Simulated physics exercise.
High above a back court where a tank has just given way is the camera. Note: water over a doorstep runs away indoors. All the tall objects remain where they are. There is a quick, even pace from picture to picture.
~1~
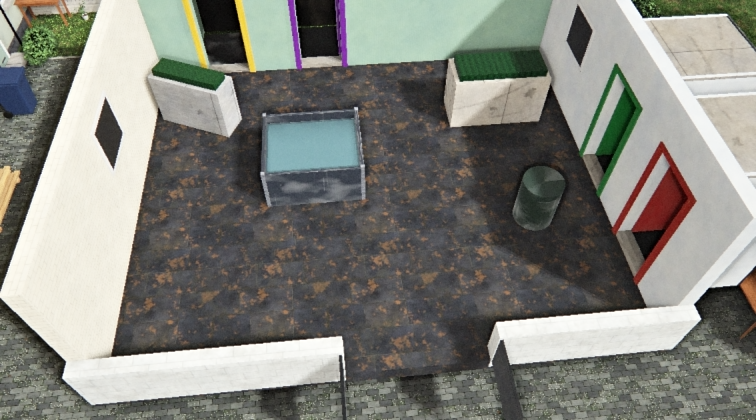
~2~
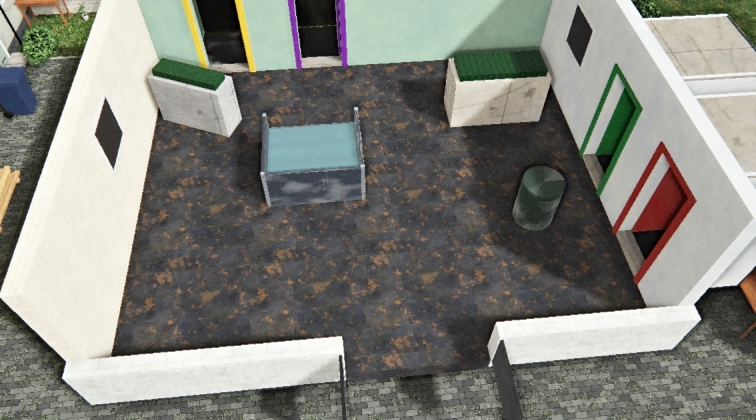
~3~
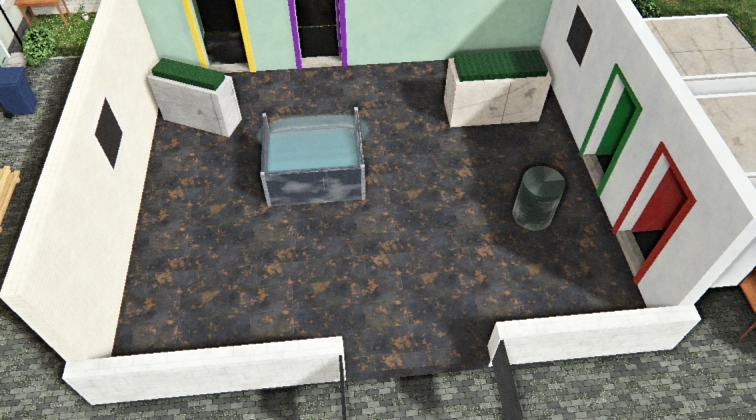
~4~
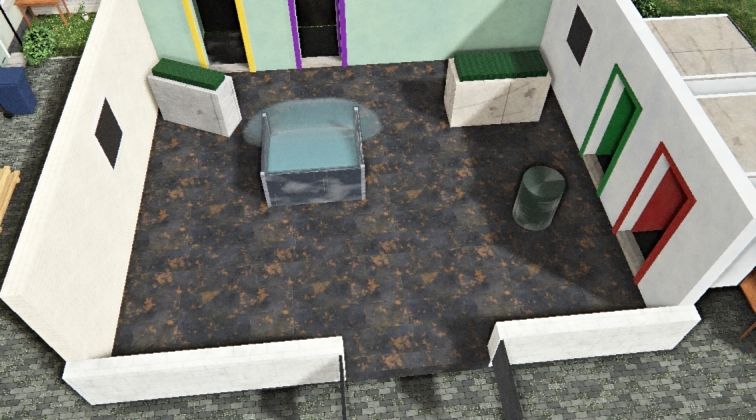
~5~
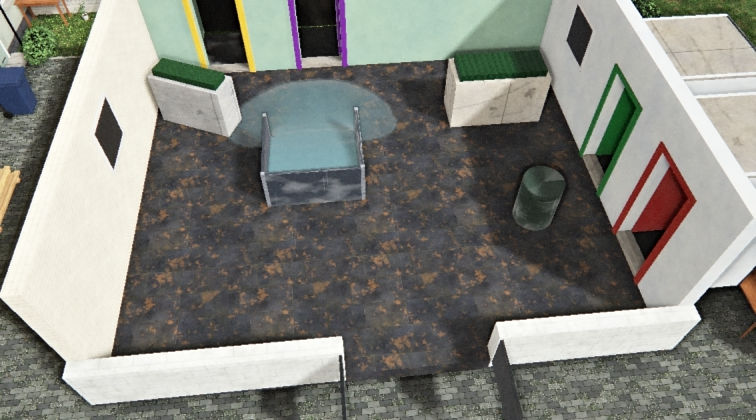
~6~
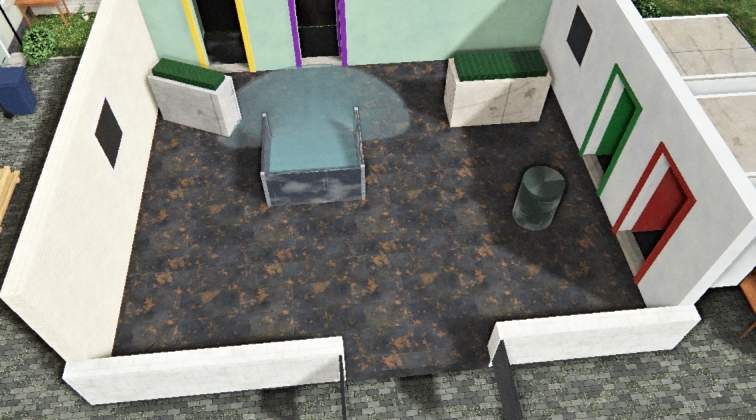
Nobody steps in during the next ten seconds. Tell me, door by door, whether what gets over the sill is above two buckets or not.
Yellow door: Above; red door: Not above; green door: Not above; purple door: Above.
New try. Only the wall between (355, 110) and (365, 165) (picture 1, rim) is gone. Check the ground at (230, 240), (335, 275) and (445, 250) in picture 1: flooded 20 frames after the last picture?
Spot one ends up untouched by the spill, spot two untouched by the spill, spot three deluged.
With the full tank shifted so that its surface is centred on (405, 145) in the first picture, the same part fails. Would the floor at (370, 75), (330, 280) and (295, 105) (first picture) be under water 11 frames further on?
Hit, spared, hit.
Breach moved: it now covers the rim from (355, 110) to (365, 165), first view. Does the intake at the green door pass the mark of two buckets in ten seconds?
The green door crosses the line.
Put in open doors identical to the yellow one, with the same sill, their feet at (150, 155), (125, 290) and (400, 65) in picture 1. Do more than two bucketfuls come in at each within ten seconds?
Same order as asked - stays within the limit, stays within the limit and exceeds the limit.
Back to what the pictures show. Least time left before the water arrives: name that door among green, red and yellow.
I'd say it's the yellow one.
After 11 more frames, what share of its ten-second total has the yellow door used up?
Close to 40 out of every hundred.
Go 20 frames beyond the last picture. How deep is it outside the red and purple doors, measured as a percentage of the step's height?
Some 0 percent and then some 120 percent.
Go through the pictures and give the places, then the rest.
Still water in the water tank at (312, 144), in the first picture.
Water pours out on the water tank's far side and has run to a hidden place, in the second picture.
Water pours out on the water tank's far side and has run to a hidden place, in the third picture.
The front is at (364, 108), out from the gap on the water tank's far side, in the fourth picture.
Water pours out on the water tank's far side and has run to (289, 84), in the fifth picture.
Water pours out on the water tank's far side and has run to (278, 71), in the sixth picture.
A moment on, water covers 20 % of the floor; the yellow door under two buckets in, the red door not reached, the green door not reached, the purple door far over two buckets in.
Next, water covers 20 % of the floor; the yellow door over two buckets in, the red door not reached, the green door not reached, the purple door far over two buckets in.
Then, water covers 30 % of the floor; the yellow door over two buckets in, the red door not reached, the green door not reached, the purple door far over two buckets in.
Later, water covers 40 % of the floor; the yellow door far over two buckets in, the red door not reached, the green door wet at the sill, nothing in, the purple door far over two buckets in.
In the end, water covers 65 % of the floor; the yellow door far over two buckets in, the red door wet at the sill, nothing in, the green door wet at the sill, nothing in, the purple door far over two buckets in.
